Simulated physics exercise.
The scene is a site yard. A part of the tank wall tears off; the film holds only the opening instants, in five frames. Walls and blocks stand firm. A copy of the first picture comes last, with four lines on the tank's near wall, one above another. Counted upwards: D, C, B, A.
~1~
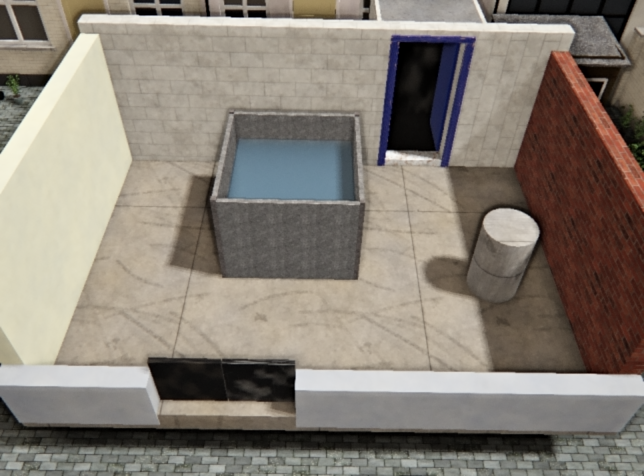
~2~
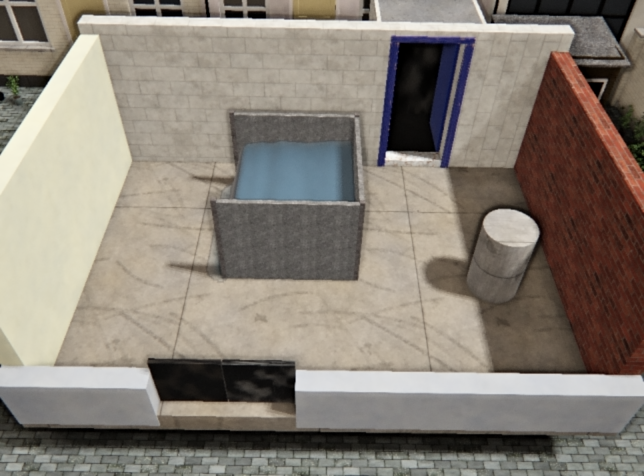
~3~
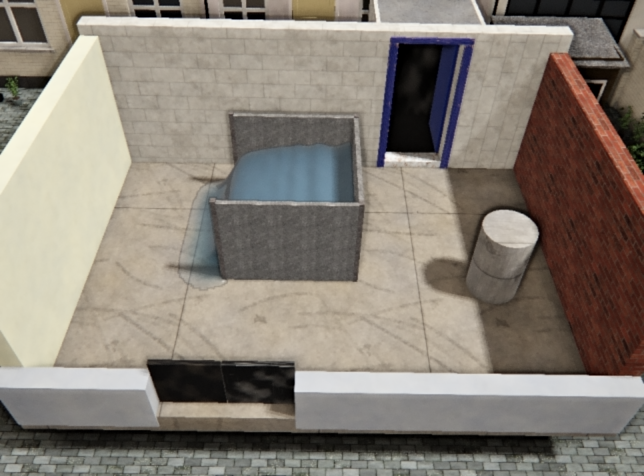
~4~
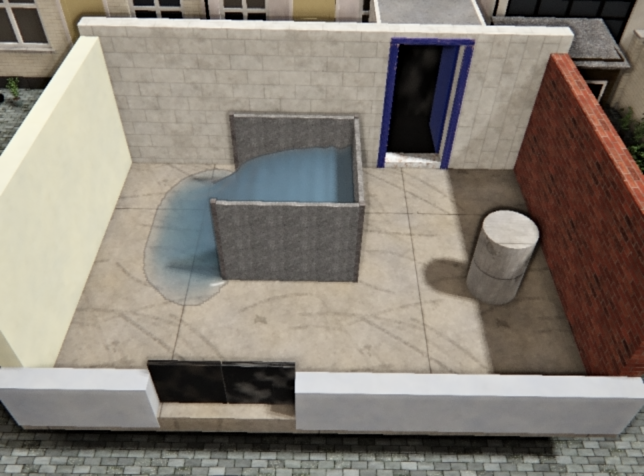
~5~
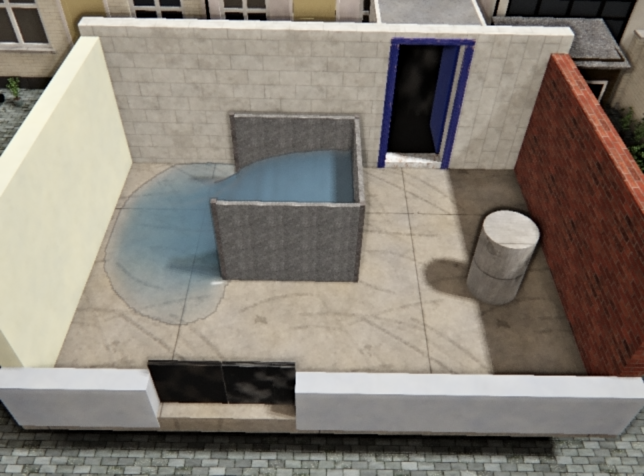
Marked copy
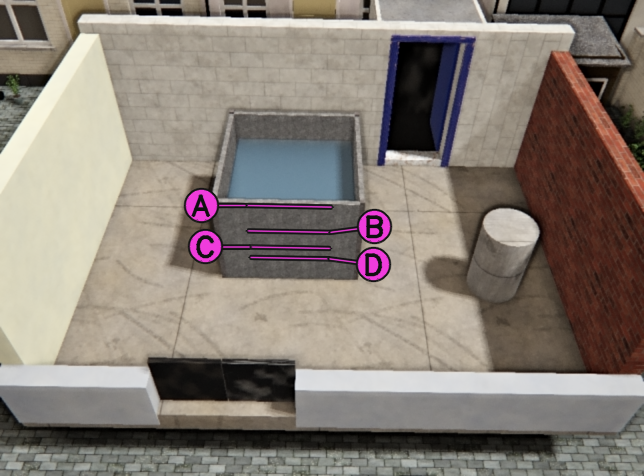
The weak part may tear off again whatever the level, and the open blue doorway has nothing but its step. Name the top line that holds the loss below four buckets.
Line B just does it.
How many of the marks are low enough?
Three of the four.
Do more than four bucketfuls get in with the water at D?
No, that is safe.
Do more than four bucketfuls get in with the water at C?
No, that is safe.
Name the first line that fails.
It is A.
In magenta, A at (288, 206); B at (289, 231); C at (289, 247); D at (290, 258); from the bottom up D, C, B, A.
With A, about 10 bucketfuls get in.
With B, a bucket or two gets in.
With C, nothing gets over.
With D, nothing gets over.
